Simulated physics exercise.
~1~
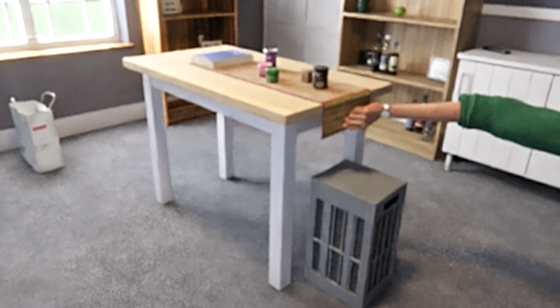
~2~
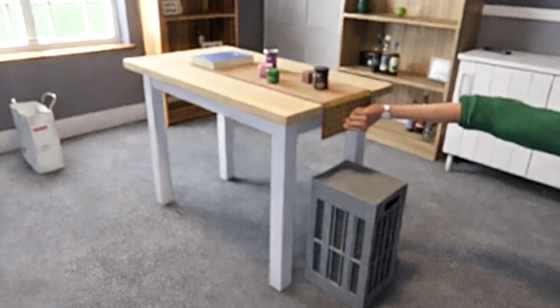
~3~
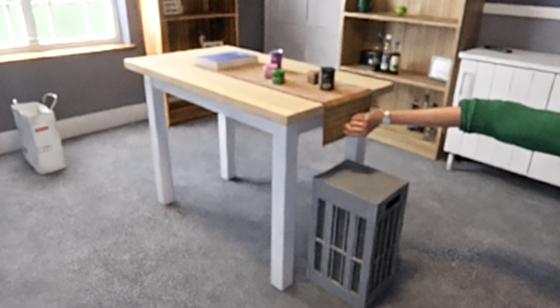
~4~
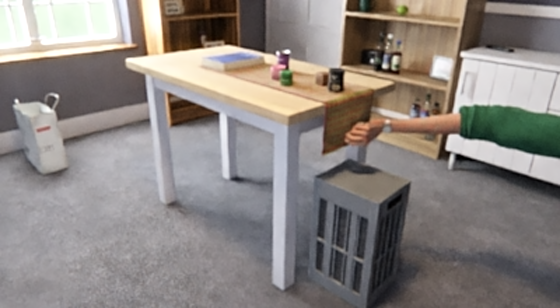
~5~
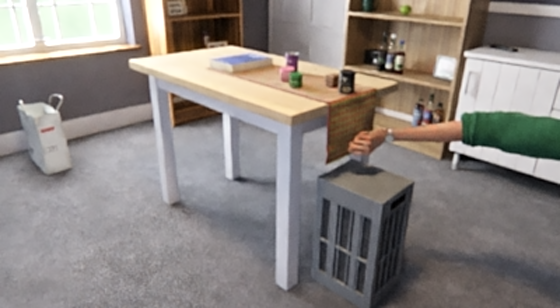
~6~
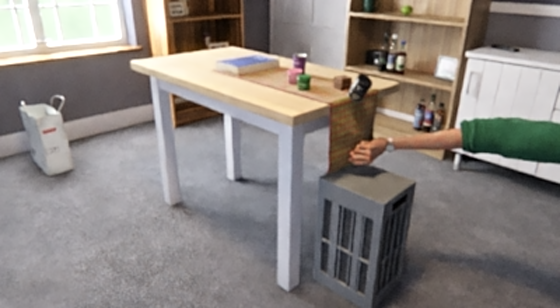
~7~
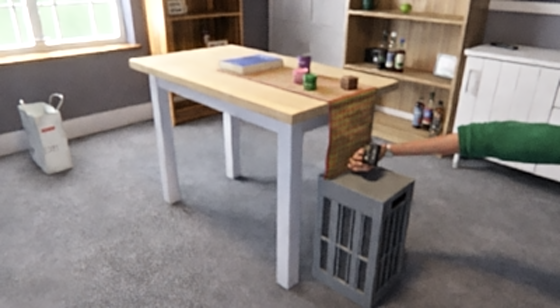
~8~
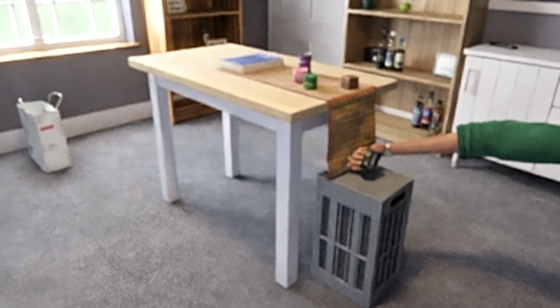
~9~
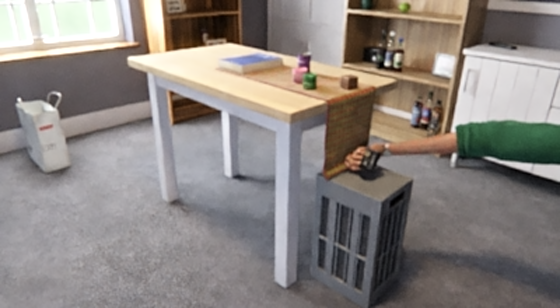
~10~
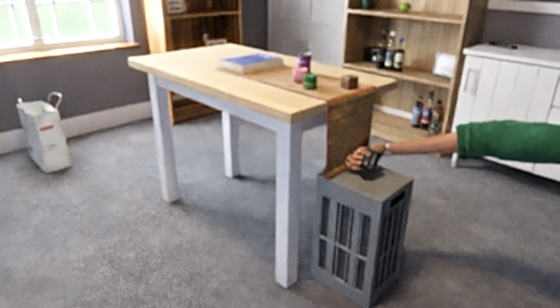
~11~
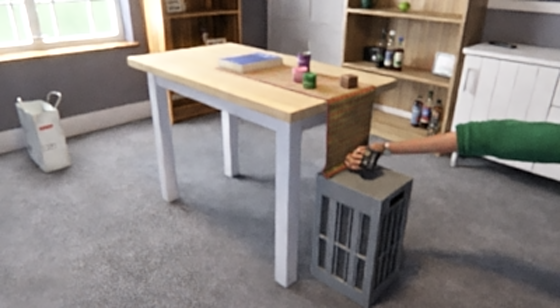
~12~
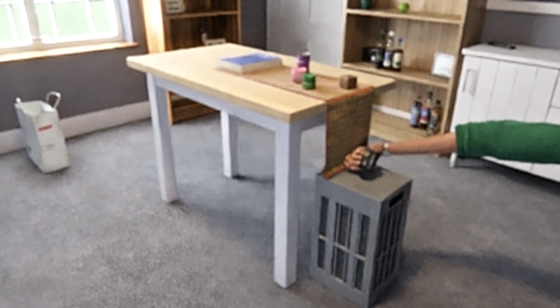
A reddish-brown runner lies across a pale wooden table with white legs, seen from slightly above in a grey-carpeted room with shelves behind. On it stand a pink pot, a green pot, a brown cube and a black can, with a book farther back. A hand in a green sleeve, reaching in from the right, pulls the runner down over the table's right end, and the objects ride rightward. The black can tips over the edge and drops upside down by the hand above the grey crate. The runner then stops, its hem at the crate, while the cube and pots remain on the table.
